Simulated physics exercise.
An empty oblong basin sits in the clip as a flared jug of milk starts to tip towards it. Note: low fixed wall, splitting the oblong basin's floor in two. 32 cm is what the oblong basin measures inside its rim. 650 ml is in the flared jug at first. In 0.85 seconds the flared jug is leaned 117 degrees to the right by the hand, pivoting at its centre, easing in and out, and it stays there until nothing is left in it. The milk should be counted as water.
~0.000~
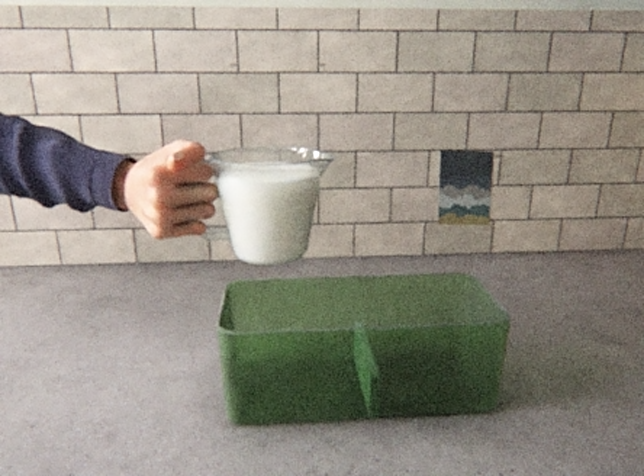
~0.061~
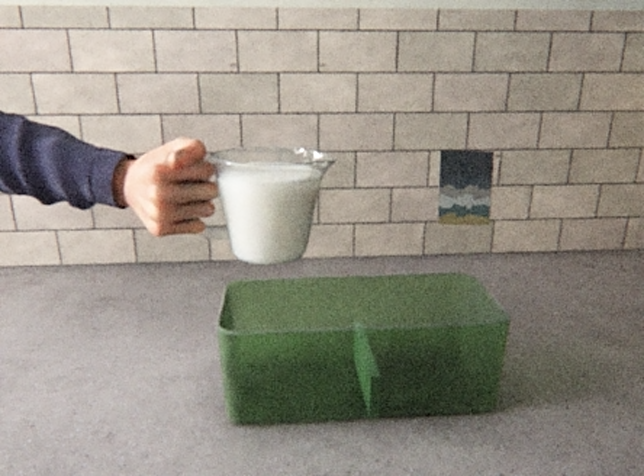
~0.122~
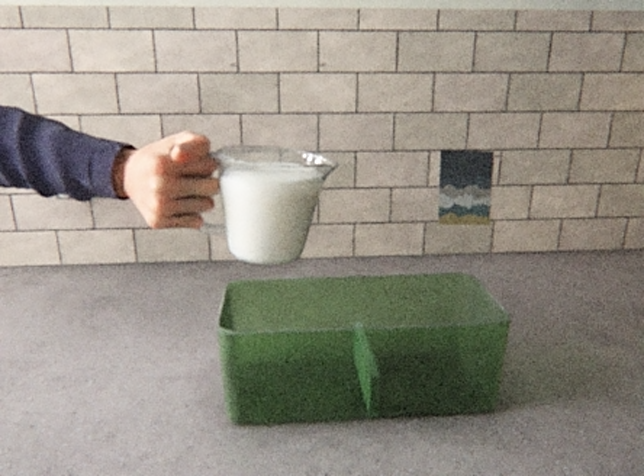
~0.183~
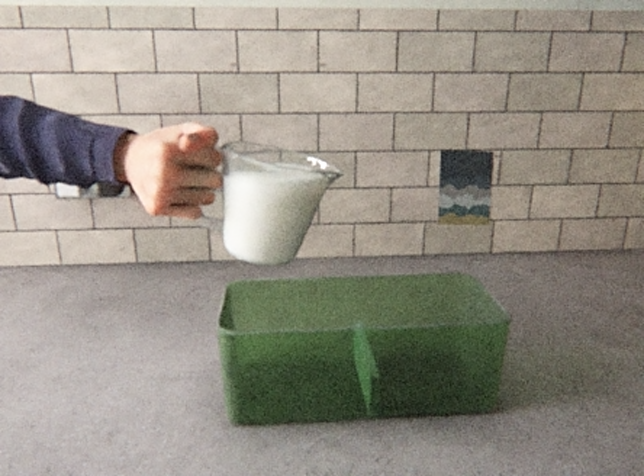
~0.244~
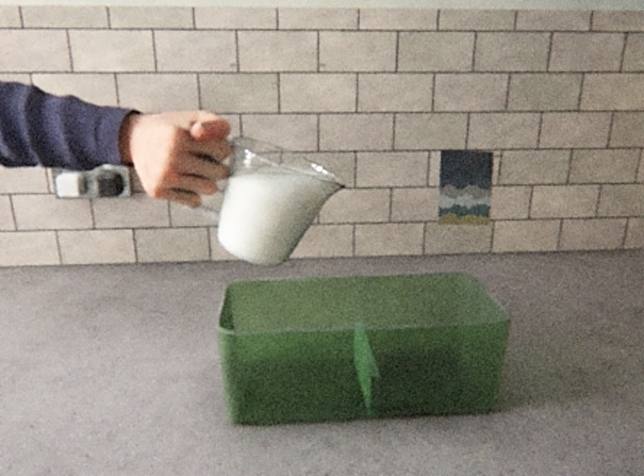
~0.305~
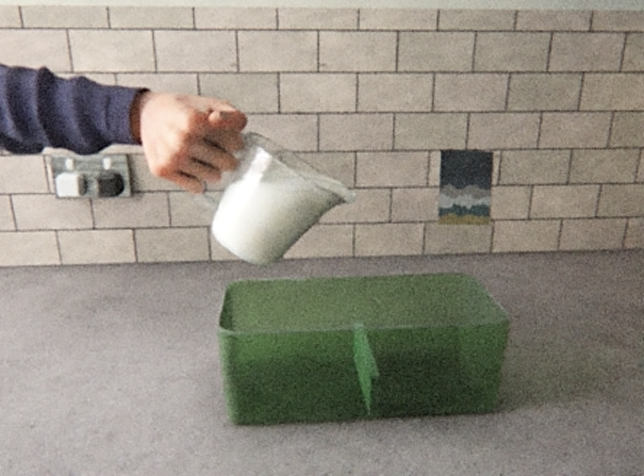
A hand in a dark blue sleeve held a clear flared jug of milk above an empty green oblong basin with a low divider, then gradually leaned it well over to the right.
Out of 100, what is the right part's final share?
About 55 out of 100.
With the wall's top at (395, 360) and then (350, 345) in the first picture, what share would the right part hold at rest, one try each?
The first gives near 25 per cent and the second near 75 per cent.
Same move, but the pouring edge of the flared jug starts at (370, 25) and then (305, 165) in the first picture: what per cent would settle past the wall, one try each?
Respectively about 85 and 15 percent.
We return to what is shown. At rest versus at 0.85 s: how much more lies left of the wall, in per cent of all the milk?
It comes to about 4 per cent.
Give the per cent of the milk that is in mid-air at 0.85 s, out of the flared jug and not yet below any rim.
In-air share: About 3 %.
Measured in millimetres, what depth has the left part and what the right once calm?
About 14 mm left, about 20 mm right.
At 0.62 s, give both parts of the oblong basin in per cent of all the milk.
4 on the left, 36 on the right, roughly.
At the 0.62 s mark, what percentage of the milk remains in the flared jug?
Still held: Roughly 38 % of the total.
Then, 0.62 s in, the tilt is 97° and 39 per cent is still to pour, 4 is left of the wall and 36 right of it.
Then, 0.85 s in, the tilt is 117° and 2 per cent is still to pour, 40 is left of the wall and 55 right of it.
Then, 1.09 s in, the tilt is 117° and 0 per cent is still to pour, 44 is left of the wall and 55 right of it.
Then, 1.35 s in, the tilt is 117° and 0 per cent is still to pour, 44 is left of the wall and 55 right of it.
Finally, 44 per cent lies left of the wall, 55 right of it and 1 outside.
